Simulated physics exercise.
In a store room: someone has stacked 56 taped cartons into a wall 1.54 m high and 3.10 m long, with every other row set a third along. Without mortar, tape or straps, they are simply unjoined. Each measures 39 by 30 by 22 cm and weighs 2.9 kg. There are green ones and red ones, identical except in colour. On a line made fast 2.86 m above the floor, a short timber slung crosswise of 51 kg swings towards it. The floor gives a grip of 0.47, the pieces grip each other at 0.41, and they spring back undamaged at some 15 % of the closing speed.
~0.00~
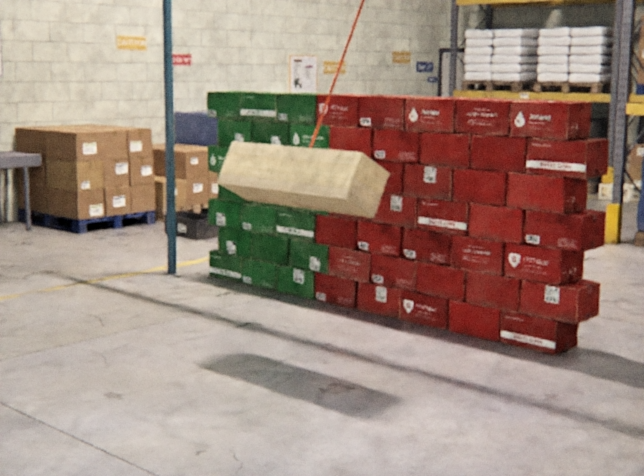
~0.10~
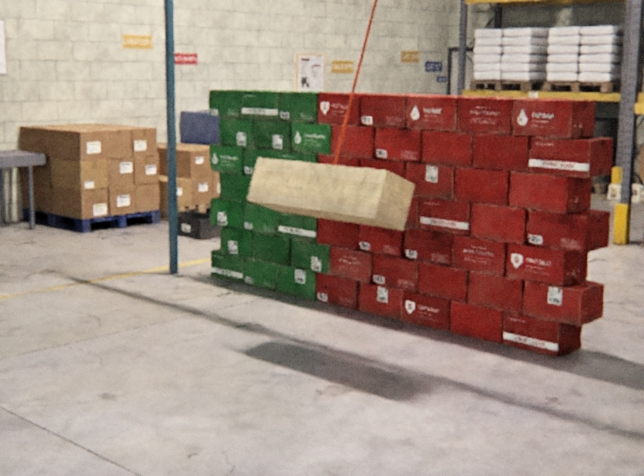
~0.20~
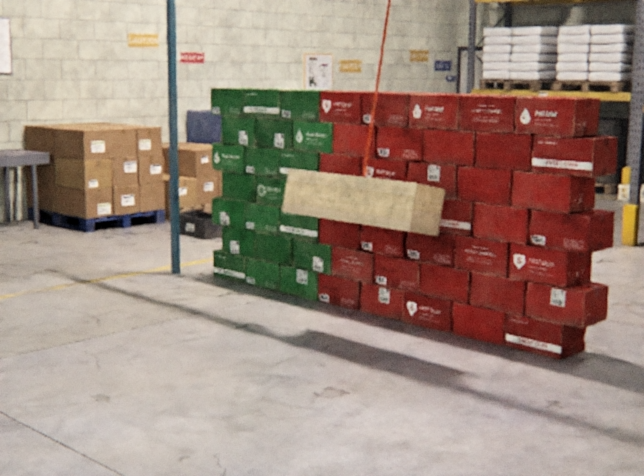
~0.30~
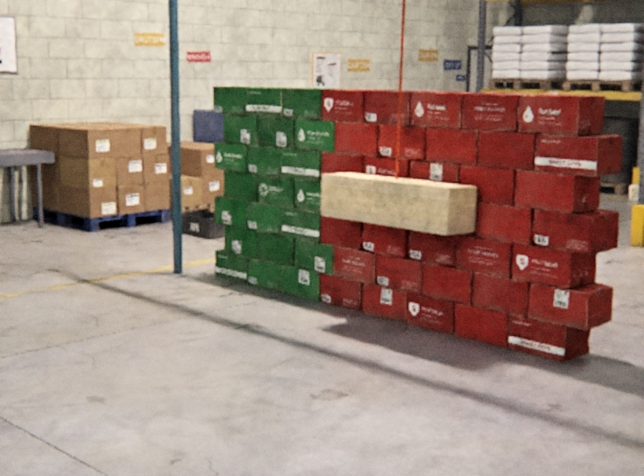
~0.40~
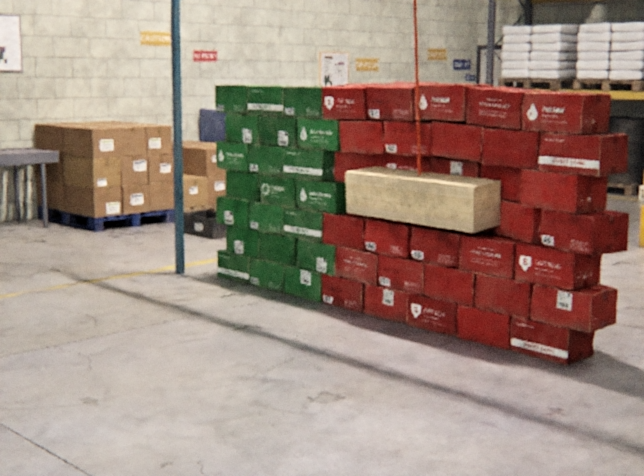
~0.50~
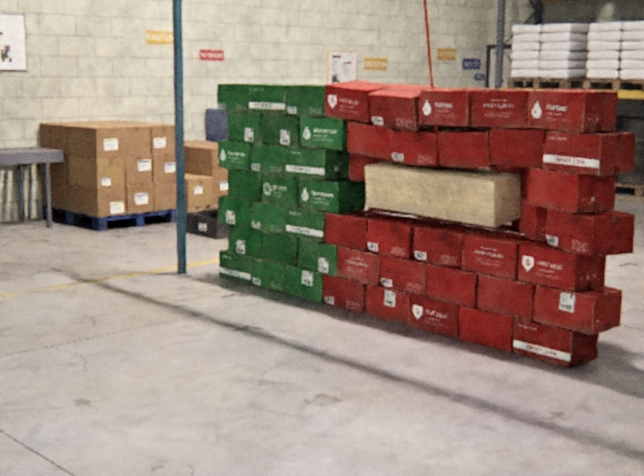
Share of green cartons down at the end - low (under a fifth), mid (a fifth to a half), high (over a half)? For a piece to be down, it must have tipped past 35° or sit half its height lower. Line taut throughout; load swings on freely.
Low.
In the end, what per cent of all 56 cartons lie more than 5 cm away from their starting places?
35 percent of them have shifted.
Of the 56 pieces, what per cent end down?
Estimate: About 25% of them.
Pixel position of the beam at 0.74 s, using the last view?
It sits close to pixel (467, 177).
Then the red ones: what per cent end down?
Red: 40%.
By 0.74 s, line 18° past plumb; none of the 21 green cartons down (5 of 56 in all colours); top green carton unmoved; top red carton tilted 16°.
By 1.36 s, line 15° past plumb; none of the 21 green cartons down (12 of 56 in all colours); top green carton unmoved; top red carton tilted 51°, 8 cm lower.
By 2.20 s, line 13° before plumb; none of the 21 green cartons down (14 of 56 in all colours); top green carton unmoved; top red carton on its side.
When it is over (4.0 s), line 16° past plumb; none of the 21 green cartons down (15 of 56 in all colours); top green carton unmoved; top red carton upside down. That is 0 per cent. In pixels of the last frame, middles, top green carton near (282, 99), top red carton near (125, 304).
